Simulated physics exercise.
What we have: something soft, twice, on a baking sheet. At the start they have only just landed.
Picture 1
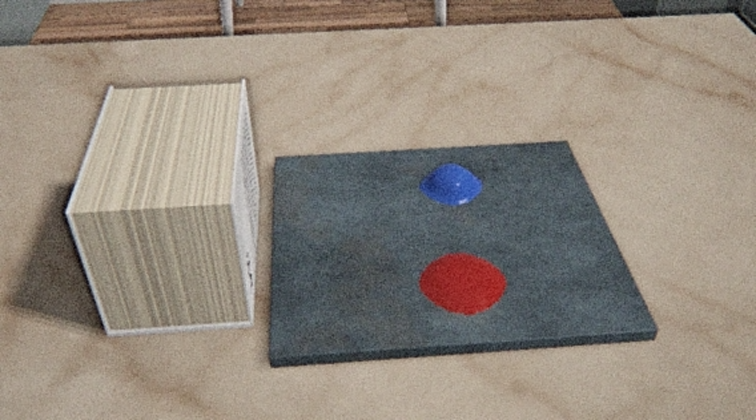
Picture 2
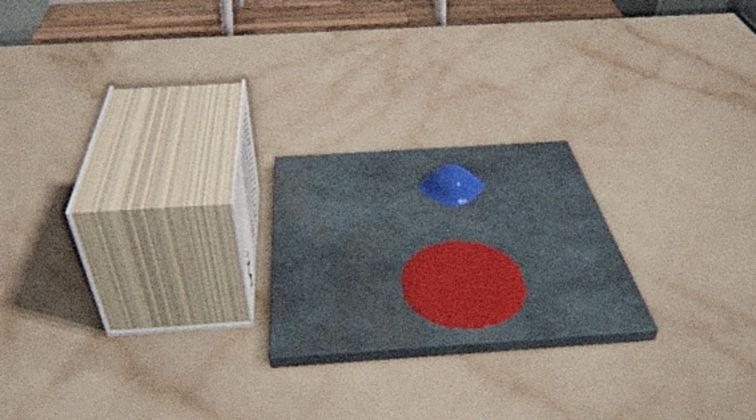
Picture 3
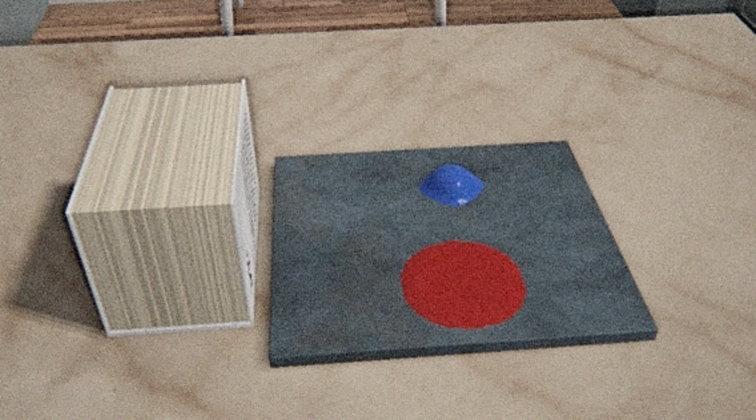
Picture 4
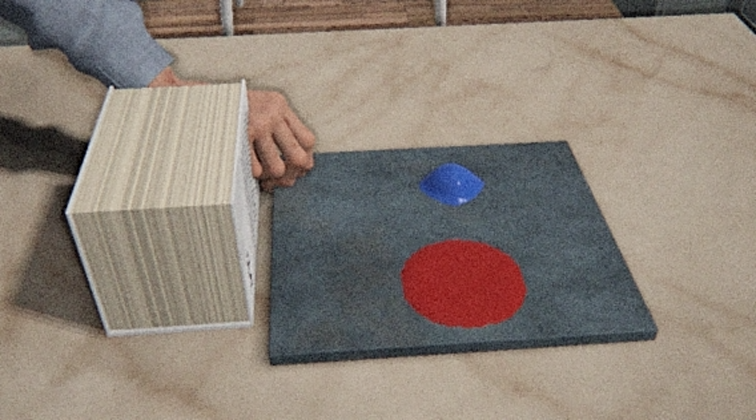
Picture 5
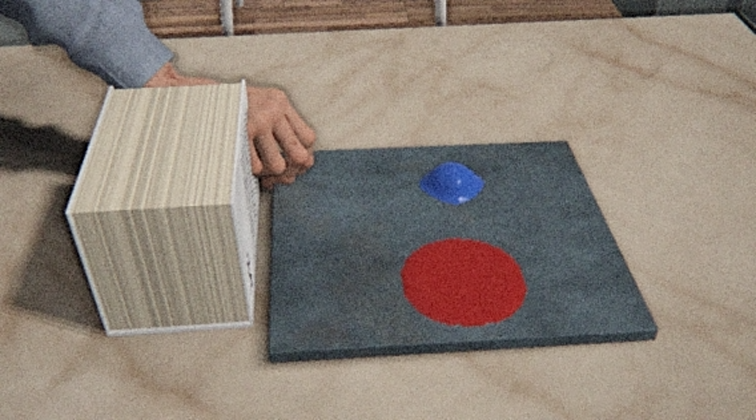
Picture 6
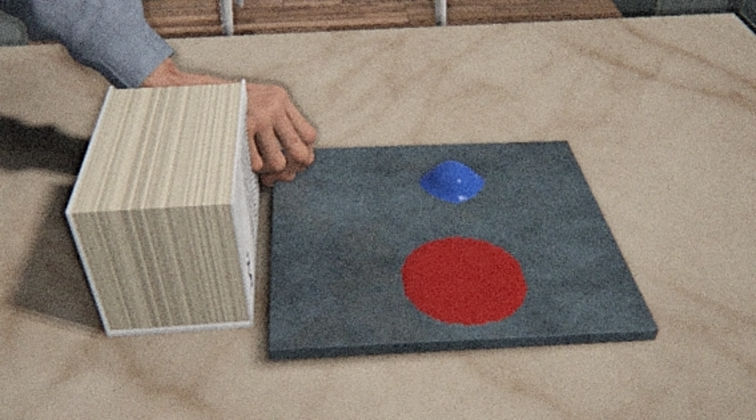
A hand in a grey-blue sleeve reaches in from the upper left, behind a thick book with pale striped sides, on a beige veined tabletop seen from above at an angle by a still camera. To the book's right lies a dark slate-coloured sheet with a raised blue dollop behind a red one. The red dollop spreads into a flat disc, then the hand takes the sheet's left end and raises it very slightly.
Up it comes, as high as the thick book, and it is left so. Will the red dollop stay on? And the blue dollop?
The red dollop drips off the end and the blue dollop keeps clear of the edge.
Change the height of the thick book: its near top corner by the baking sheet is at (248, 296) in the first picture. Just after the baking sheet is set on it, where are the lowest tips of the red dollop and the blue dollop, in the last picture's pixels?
At (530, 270), and at (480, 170).
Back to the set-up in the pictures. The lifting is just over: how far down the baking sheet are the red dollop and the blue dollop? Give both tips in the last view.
In turn (621, 264) and (502, 139).
Shortly, slope about 28°; the red dollop has crept down a long way; the blue dollop has not moved.
Then, the red dollop is dripping off the low end; the blue dollop has not moved.
At the finish, slope about 28°; the red dollop is dripping off the low end; the blue dollop has not moved.
